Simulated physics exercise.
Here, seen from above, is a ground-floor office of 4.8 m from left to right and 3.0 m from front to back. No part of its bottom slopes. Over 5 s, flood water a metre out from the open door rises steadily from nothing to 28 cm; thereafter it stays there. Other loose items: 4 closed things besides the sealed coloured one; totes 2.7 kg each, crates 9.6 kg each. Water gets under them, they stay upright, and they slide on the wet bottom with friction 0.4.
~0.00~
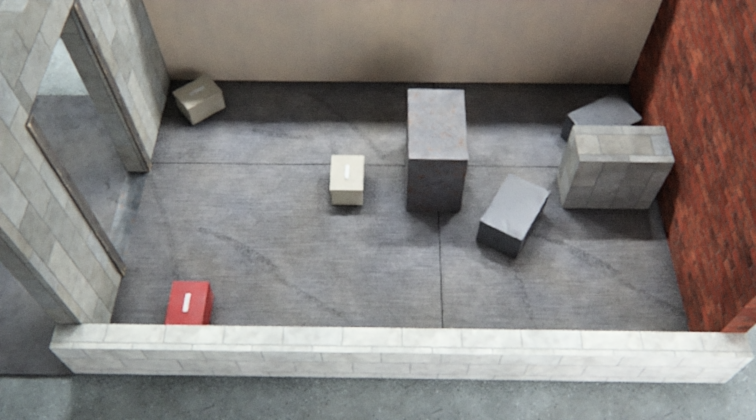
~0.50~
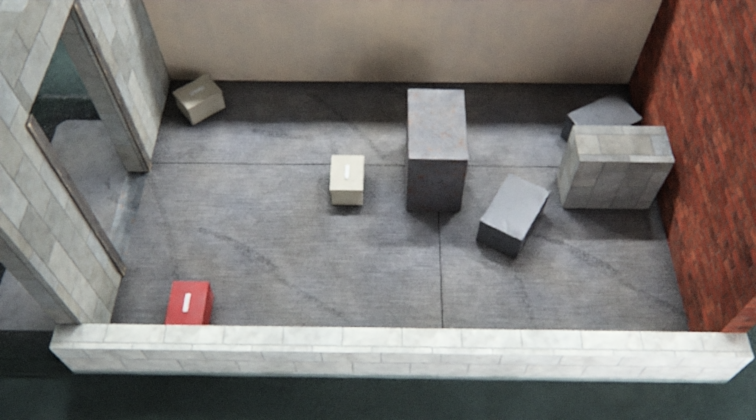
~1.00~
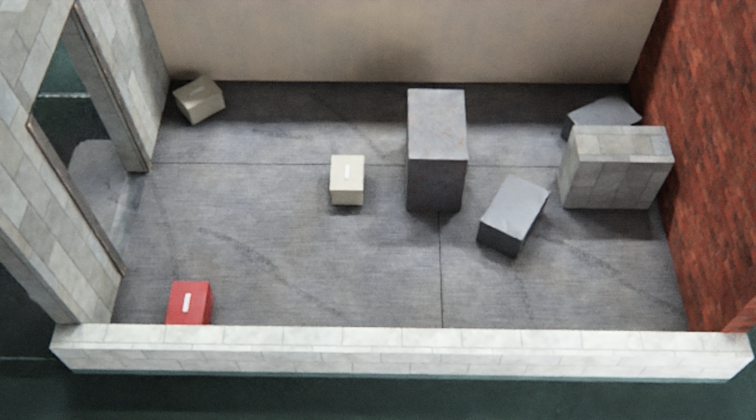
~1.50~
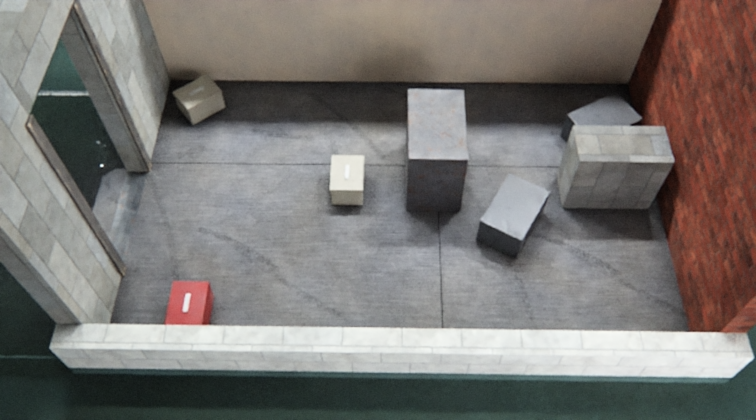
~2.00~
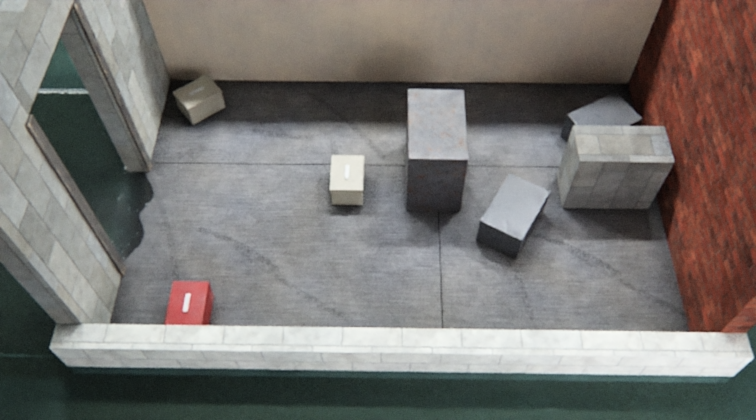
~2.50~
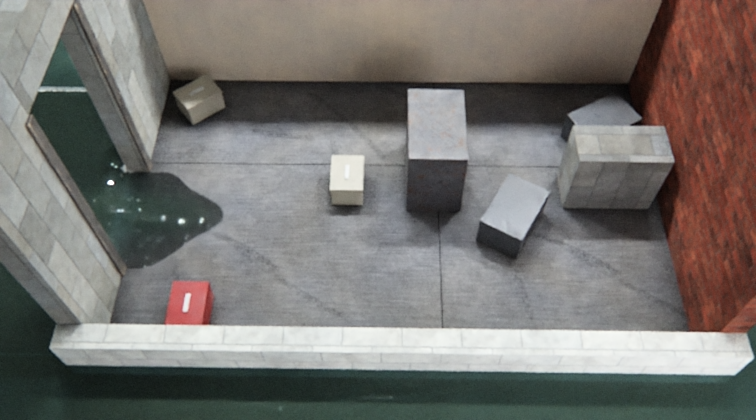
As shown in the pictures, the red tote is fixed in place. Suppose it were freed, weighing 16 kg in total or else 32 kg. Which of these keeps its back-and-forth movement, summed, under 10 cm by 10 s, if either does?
The modest weight is adequate.
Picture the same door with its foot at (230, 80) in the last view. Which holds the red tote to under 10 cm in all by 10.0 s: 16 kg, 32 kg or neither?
If so, then both options fall short.
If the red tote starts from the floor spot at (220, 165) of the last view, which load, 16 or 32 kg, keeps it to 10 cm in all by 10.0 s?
The answer: You need the heavier weight.
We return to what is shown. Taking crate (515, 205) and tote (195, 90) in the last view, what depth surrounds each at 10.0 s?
Depths: Near 11 cm, then near 3 cm.
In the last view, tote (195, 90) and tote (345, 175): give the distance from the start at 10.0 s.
They've ended up 40 cm and 40 cm away, in that order.
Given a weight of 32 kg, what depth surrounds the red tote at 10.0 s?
Around 6 cm.
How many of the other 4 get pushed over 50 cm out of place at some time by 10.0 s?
Counting them up, I find 2.
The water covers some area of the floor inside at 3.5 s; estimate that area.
Close to 3.0 m2, I'd say.
After 3.5 s the red tote would be 0 cm from its start with 16 kg and 0 cm from its start with 32 kg; 1 cm of water round it then.
After 4.5 s the red tote would be 0 cm from its start with 16 kg and 0 cm from its start with 32 kg; 3 cm of water round it then.
After 7.0 s the red tote would be 0 cm from its start with 16 kg and 0 cm from its start with 32 kg; 5 cm of water round it then.
After 10.0 s the red tote would be 0 cm from its start with 16 kg and 0 cm from its start with 32 kg; 6 cm of water round it then.
